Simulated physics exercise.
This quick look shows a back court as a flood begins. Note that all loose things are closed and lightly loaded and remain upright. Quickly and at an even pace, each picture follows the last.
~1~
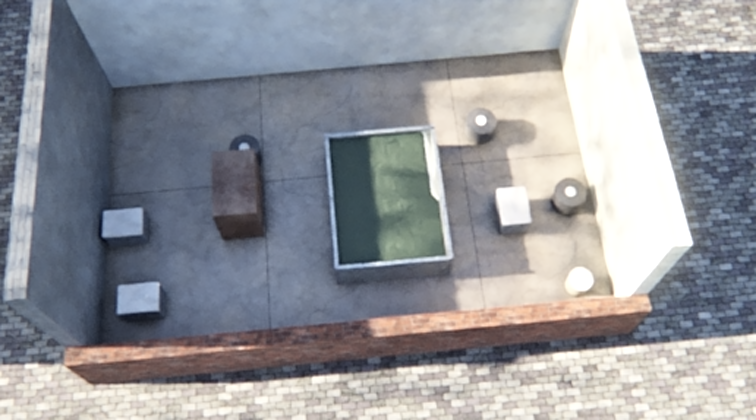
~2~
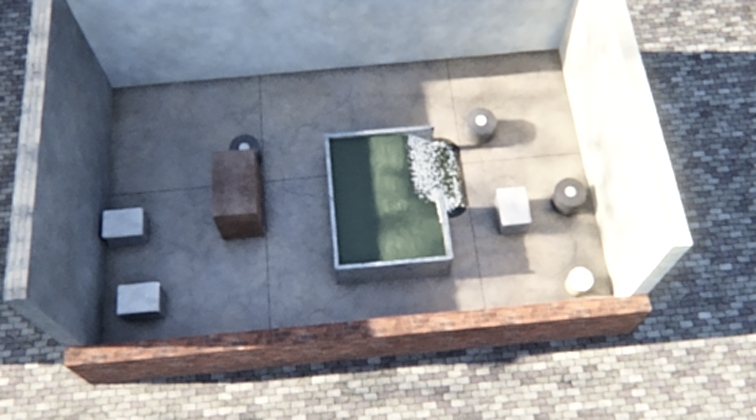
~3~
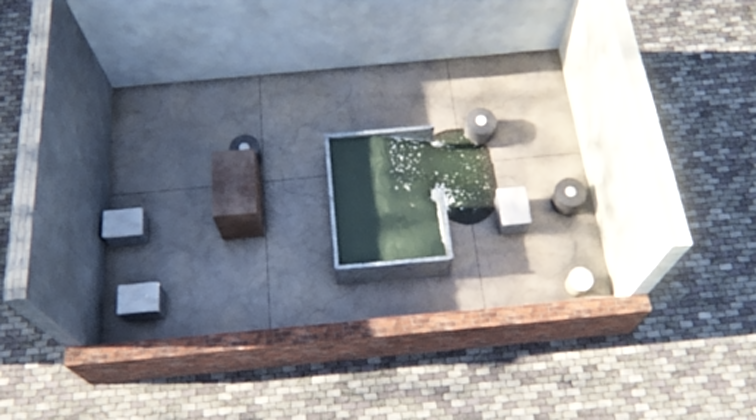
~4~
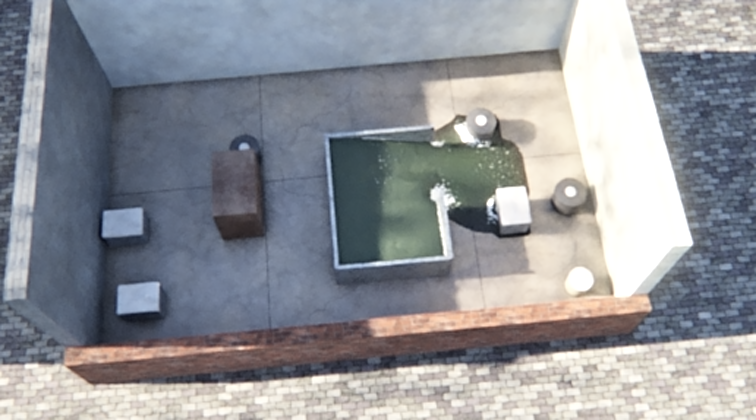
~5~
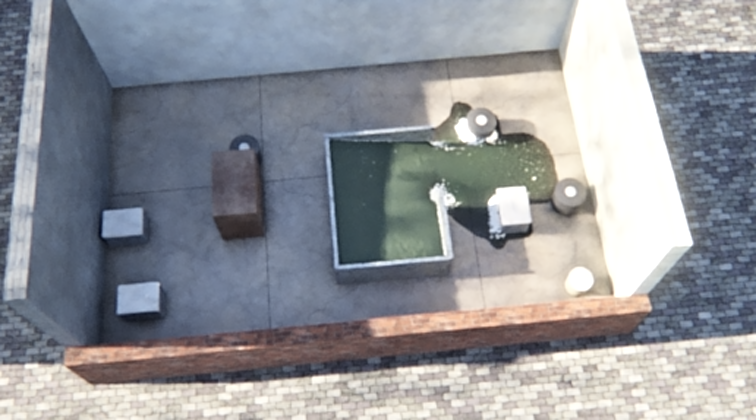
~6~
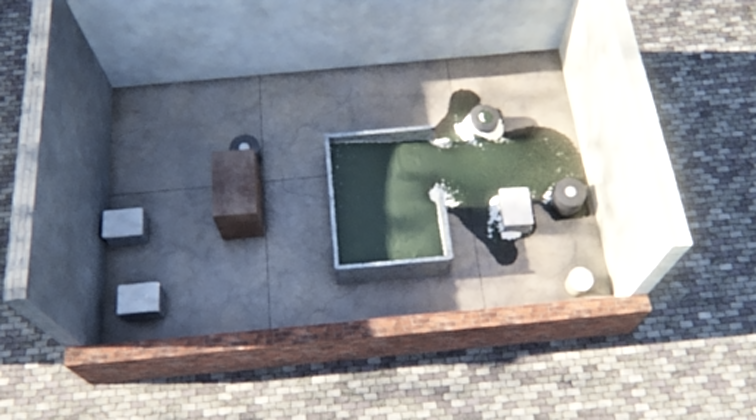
From high above at an angle, a still view looks down into a walled court with a concrete floor and a low brick front wall. A pale-rimmed tank of dark green water sits in the middle, with a brown block and two white boxes to its left and grey drums and another white box to its right. Water bursts through the tank's right side in white froth, spreads rightward around the objects, and one drum shifts slightly.
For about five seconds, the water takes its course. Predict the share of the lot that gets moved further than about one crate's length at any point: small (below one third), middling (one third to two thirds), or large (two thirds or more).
The share is middling, from one third to two thirds.
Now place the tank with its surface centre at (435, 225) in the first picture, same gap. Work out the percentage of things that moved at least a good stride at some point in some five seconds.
Close to 40 %.
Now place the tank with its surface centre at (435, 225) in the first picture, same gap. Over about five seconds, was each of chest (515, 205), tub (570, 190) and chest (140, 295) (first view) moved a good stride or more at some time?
Well, in order they come out as moved that far, moved that far and stayed within it.
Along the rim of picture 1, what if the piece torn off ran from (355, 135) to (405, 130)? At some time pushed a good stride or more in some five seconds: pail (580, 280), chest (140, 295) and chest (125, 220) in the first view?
Same order as named: Not sent that far; not sent that far; sent that far.
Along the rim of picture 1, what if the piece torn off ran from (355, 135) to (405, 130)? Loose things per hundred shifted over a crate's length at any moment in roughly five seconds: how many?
About 10 per cent.
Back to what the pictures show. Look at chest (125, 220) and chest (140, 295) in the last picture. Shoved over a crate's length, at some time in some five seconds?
Note - item one not the full distance, item two not the full distance.
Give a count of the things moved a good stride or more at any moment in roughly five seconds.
Count: 4.
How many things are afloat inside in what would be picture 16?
I count 1.
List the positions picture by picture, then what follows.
A tub at (481, 120), on the bottom; a chest at (514, 205) rests on the ground; 0 of 7 have shifted, in the first frame.
A tub at (481, 120), on the bottom; a chest at (514, 205), on the bottom; 0 of 7 have shifted, in the second frame.
A tub at (481, 120), on the bottom; a chest at (514, 205) rests on the ground; 0 of 7 have shifted, in the third frame.
A tub at (481, 120), on the bottom; a chest at (514, 205), on the bottom; 0 of 7 have shifted, in the fourth frame.
A tub at (482, 120) rests on the ground; a chest at (515, 205), on the bottom; 0 of 7 have shifted, in the fifth frame.
A tub at (485, 117) rests on the ground, close to its start; a chest at (517, 206) rests on the ground, close to its start; 1 of 7 have shifted, in the sixth frame.
A moment on, 0 of 7 are well off their spots; 0 afloat.
Next, 3 of 7 are well off their spots; 1 afloat.
Later, 4 of 7 are well off their spots; 2 afloat.
In the end, 4 of 7 are well off their spots, and 4 have been at some point; 1 afloat.
